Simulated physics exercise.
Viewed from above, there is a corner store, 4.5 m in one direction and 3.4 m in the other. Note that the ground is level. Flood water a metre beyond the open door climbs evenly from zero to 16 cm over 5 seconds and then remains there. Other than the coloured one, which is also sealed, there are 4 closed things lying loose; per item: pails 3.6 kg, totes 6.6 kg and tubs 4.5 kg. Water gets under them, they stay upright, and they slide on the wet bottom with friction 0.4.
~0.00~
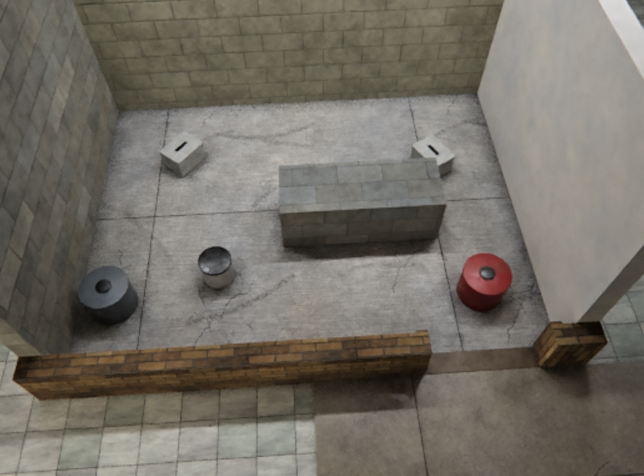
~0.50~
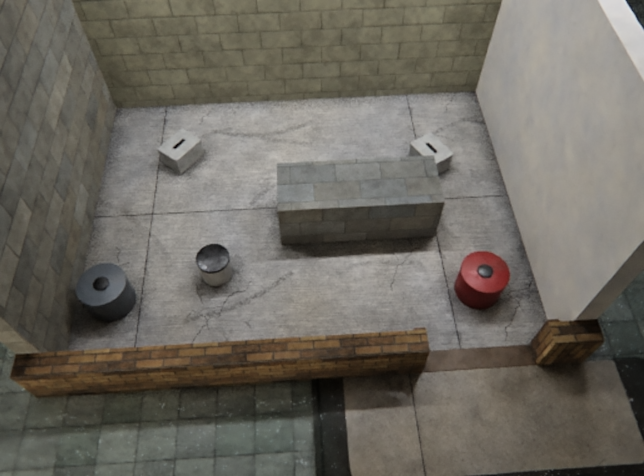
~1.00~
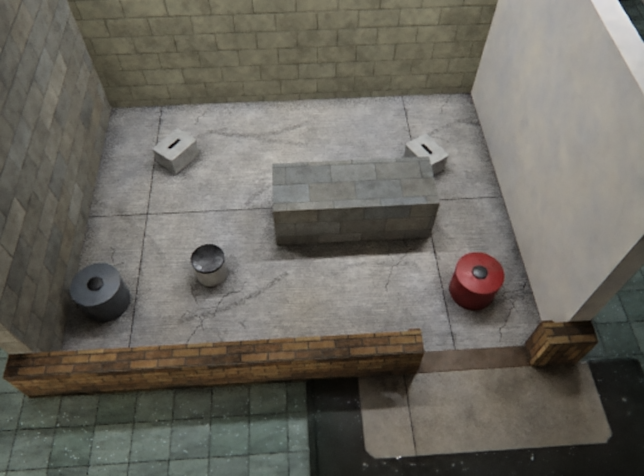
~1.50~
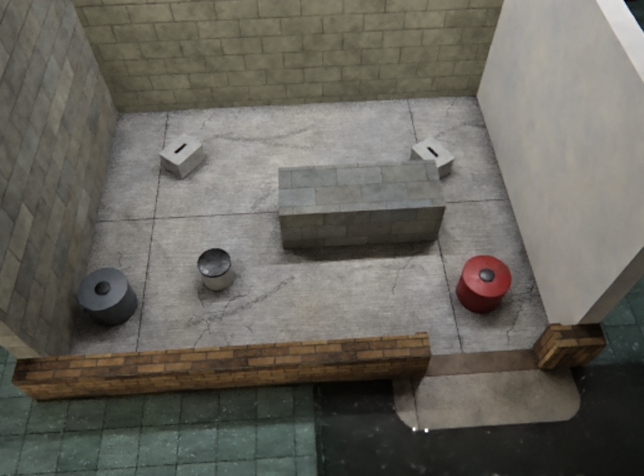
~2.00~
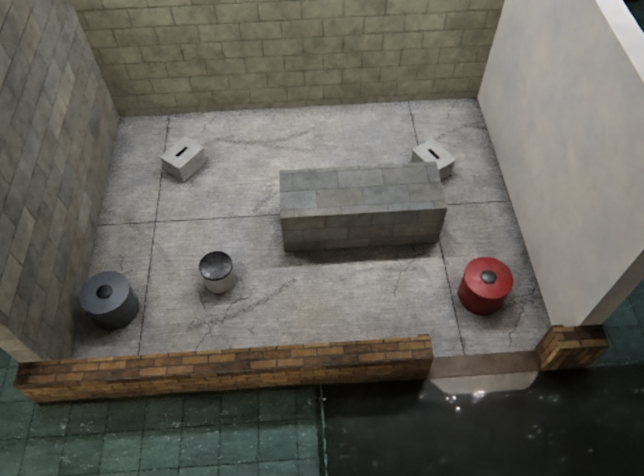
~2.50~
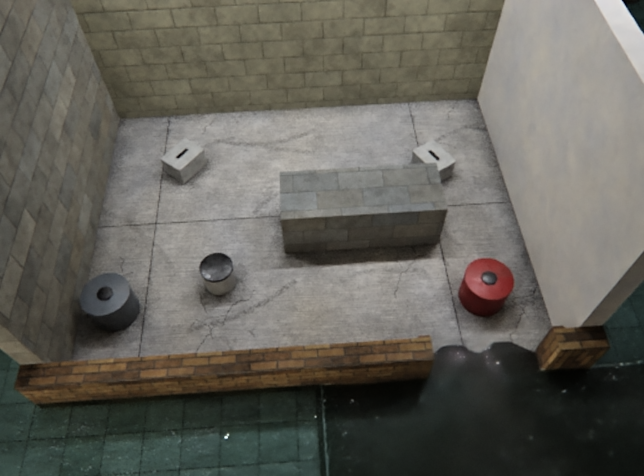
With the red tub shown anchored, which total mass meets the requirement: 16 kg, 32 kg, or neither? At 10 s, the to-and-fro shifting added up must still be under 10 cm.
Only the heavier amount suffices.
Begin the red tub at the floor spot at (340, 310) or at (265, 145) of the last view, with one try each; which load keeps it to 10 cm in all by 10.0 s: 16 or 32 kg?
In order: Even the lighter mass works; even the lighter mass works.
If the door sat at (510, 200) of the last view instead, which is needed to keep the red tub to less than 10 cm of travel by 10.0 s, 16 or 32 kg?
That way, the small mass suffices.
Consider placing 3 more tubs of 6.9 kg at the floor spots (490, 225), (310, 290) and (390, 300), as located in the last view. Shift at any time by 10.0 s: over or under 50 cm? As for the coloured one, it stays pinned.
One by one: Too far, too far and too far.
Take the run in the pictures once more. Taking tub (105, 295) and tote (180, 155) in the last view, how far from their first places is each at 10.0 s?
In turn: 50 cm, 0 cm.
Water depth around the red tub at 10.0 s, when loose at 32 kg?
Depth: Approx. 8 cm.
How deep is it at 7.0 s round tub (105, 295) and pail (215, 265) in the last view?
I'd estimate 0 cm for the first and 3 cm for the second.
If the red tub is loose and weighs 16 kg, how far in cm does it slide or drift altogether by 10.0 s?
Total path: Approx. 140 cm.
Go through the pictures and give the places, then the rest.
The first frame shows the red tub at (488, 273), on the bottom; water covers 0.0 m2; 0 of 5 have shifted.
The second frame shows the red tub at (485, 271), on the bottom; water covers 0.0 m2; 0 of 5 have shifted.
The third frame shows the red tub at (480, 273) rests on the ground; 0.0 m2 under water; 0 of 5 have shifted.
The fourth frame shows the red tub at (487, 275) rests on the ground; 0.0 m2 under water; 0 of 5 have shifted.
The fifth frame shows the red tub at (489, 277), on the bottom; water covers 0.0 m2; 0 of 5 have shifted.
The sixth frame shows the red tub at (489, 278) rests on the ground; 0.0 m2 under water; 0 of 5 have shifted.
After 3.5 s the red tub would be 0 cm from its start with 16 kg and 0 cm from its start with 32 kg; 3 cm of water round it then.
After 4.5 s the red tub would be 0 cm from its start with 16 kg and 0 cm from its start with 32 kg; 5 cm of water round it then.
After 7.0 s the red tub would be 43 cm from its start with 16 kg and 0 cm from its start with 32 kg; 7 cm of water round it then.
After 10.0 s the red tub would be 146 cm from its start with 16 kg and 0 cm from its start with 32 kg; 8 cm of water round it then.
